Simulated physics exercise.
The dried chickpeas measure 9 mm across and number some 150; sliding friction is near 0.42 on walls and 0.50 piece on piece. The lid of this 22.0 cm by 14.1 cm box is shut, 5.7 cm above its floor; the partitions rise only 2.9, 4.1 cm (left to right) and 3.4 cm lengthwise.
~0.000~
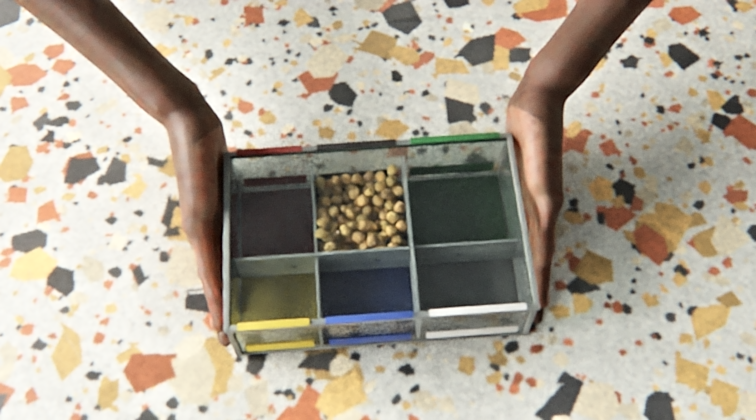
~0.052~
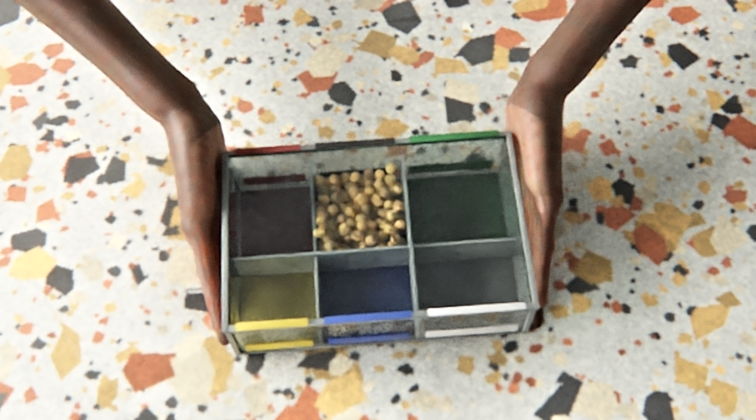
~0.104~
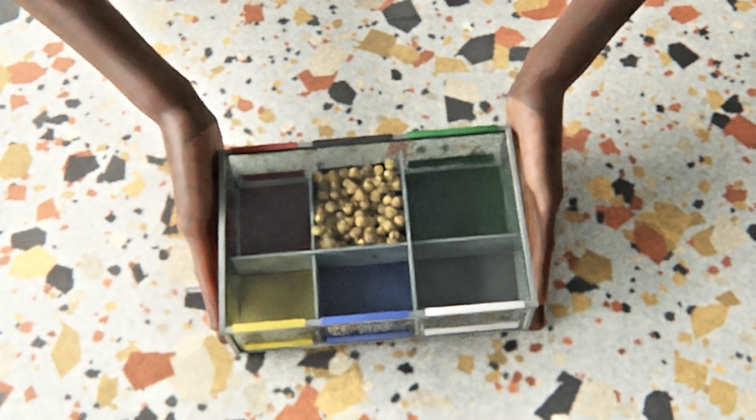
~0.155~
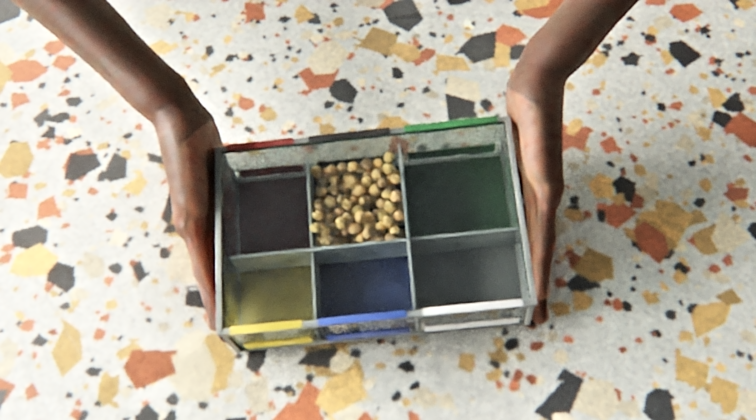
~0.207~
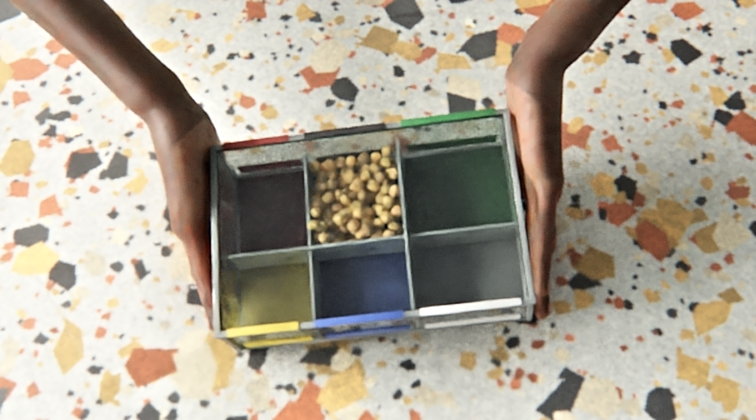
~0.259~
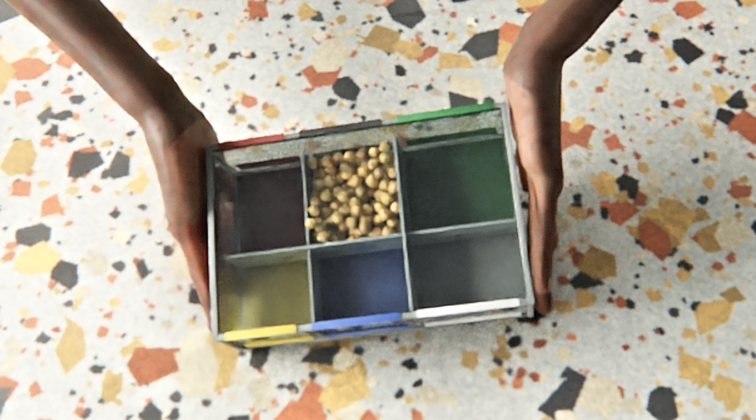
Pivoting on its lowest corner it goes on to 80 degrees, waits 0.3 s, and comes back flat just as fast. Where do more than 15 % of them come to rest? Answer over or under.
Red: Under, blue: Under, green: Under, yellow: Over, white: Under, black: Over.
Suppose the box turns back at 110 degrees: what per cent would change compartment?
Some 100 per cent.
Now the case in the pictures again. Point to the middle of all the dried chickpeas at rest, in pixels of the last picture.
Near (328, 251).
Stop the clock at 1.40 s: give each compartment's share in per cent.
Red 5; blue 0; green 0; yellow 25; white 0; black 70.
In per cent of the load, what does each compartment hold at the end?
Red 0; blue 0; green 0; yellow 40; white 0; black 60.
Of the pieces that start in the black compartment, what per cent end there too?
Some 60 per cent.
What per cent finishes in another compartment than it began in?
Some 40 per cent.
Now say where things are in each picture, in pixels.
Box tilt 0 degrees, front corners at (230, 327) and (534, 305); black 100 %, in the first frame.
Box tilt 1 degrees, front corners at (228, 327) and (533, 304), in the second frame.
Box tilt 3 degrees, front corners at (226, 328) and (532, 302), lowest corner left front, in the third frame.
Box tilt 7 degrees, front corners at (223, 330) and (531, 300), lowest corner left front, in the fourth frame.
Box tilt 10 degrees, front corners at (221, 332) and (529, 299), lowest corner left front, in the fifth frame.
Box tilt 14 degrees, front corners at (219, 336) and (528, 299), lowest corner left front; black 100 %. The box's pace is about 70 degrees a second, in the sixth frame.
After 1.40 s, tilt 80 degrees; red 5 %, yellow 25 %, black 70 %.
Then, at 2.17 s, tilt 41 degrees; yellow 40 %, black 60 %.
Then, at 2.95 s, tilt 0 degrees; yellow 40 %, black 60 %.
In the end, at 3.2 s, red 0 %, blue 0 %, green 0 %, yellow 40 %, white 0 %, black 60 %.
